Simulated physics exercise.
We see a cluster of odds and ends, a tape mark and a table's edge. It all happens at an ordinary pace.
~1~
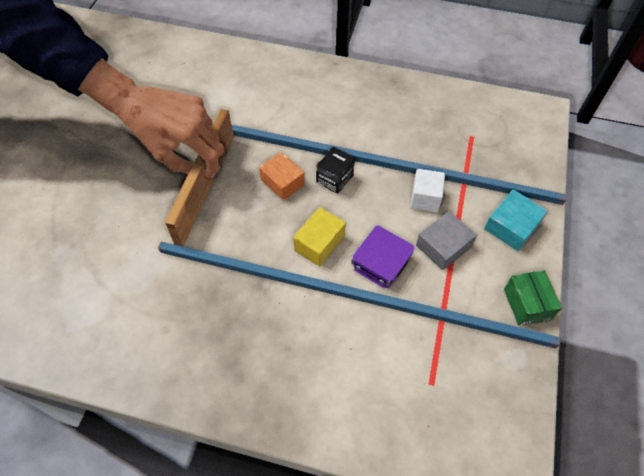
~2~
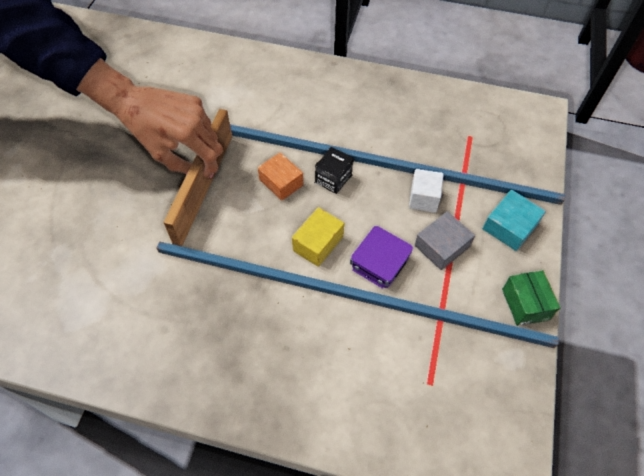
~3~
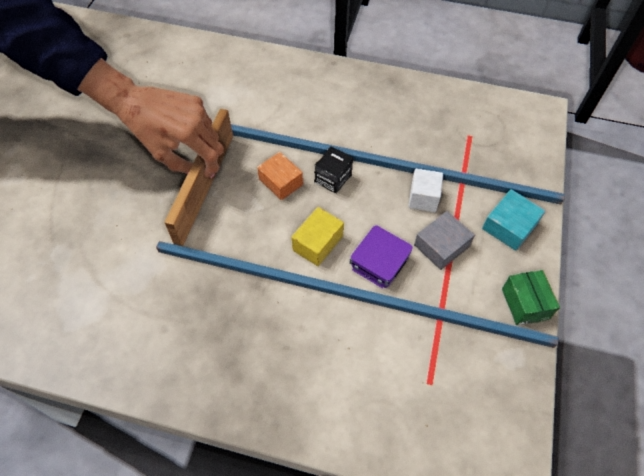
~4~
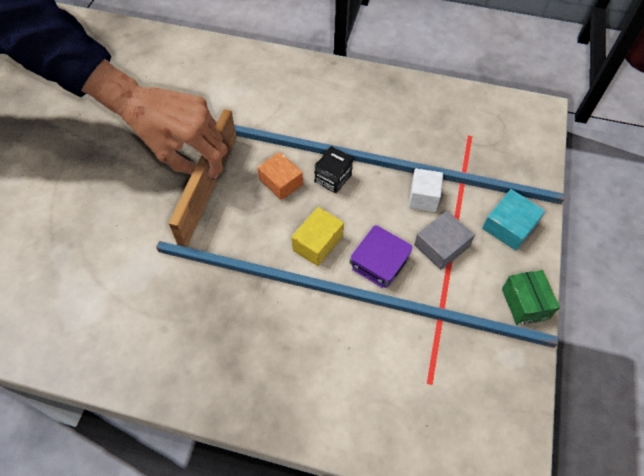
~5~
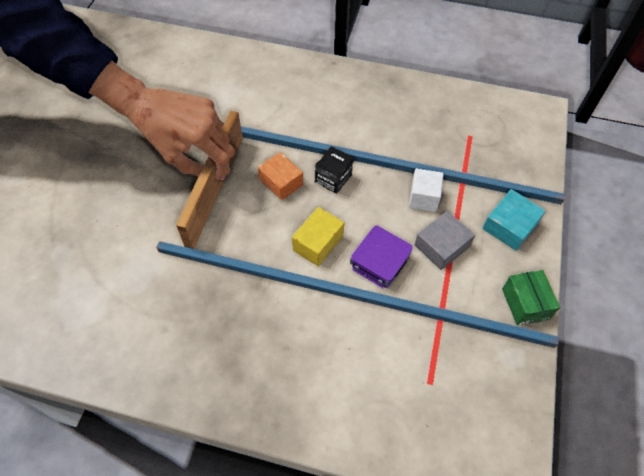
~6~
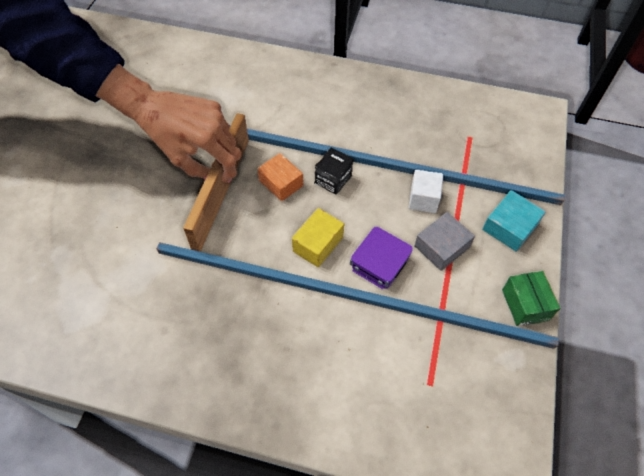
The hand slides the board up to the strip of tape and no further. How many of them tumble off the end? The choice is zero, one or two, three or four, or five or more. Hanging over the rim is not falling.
Here the number that fall off is zero.
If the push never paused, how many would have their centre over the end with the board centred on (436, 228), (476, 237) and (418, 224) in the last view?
Place by place, 0, 2 and 0.
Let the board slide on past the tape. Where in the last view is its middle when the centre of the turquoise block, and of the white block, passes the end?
Its middle is around (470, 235) and around (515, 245).
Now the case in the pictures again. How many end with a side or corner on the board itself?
3 of them.
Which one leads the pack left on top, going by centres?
Foremost is the green box.
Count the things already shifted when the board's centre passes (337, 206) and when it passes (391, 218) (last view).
At the one place 4, at the other 6.
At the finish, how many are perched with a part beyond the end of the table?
2 of them.
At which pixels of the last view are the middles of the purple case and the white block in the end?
The purple case at (505, 291), the white block at (510, 204).
Early on, none off yet; green box at rest near (530, 299); turquoise block at rest near (514, 221); grey block at rest near (444, 241).
A while later, none off yet; green box at rest near (530, 299); turquoise block at rest near (514, 221); grey block moving near (448, 240).
Further along, none off yet; green box at rest near (530, 299); turquoise block moving near (519, 218); grey block travelled about its own width near (478, 239).
Finally, the number that fall off is zero.
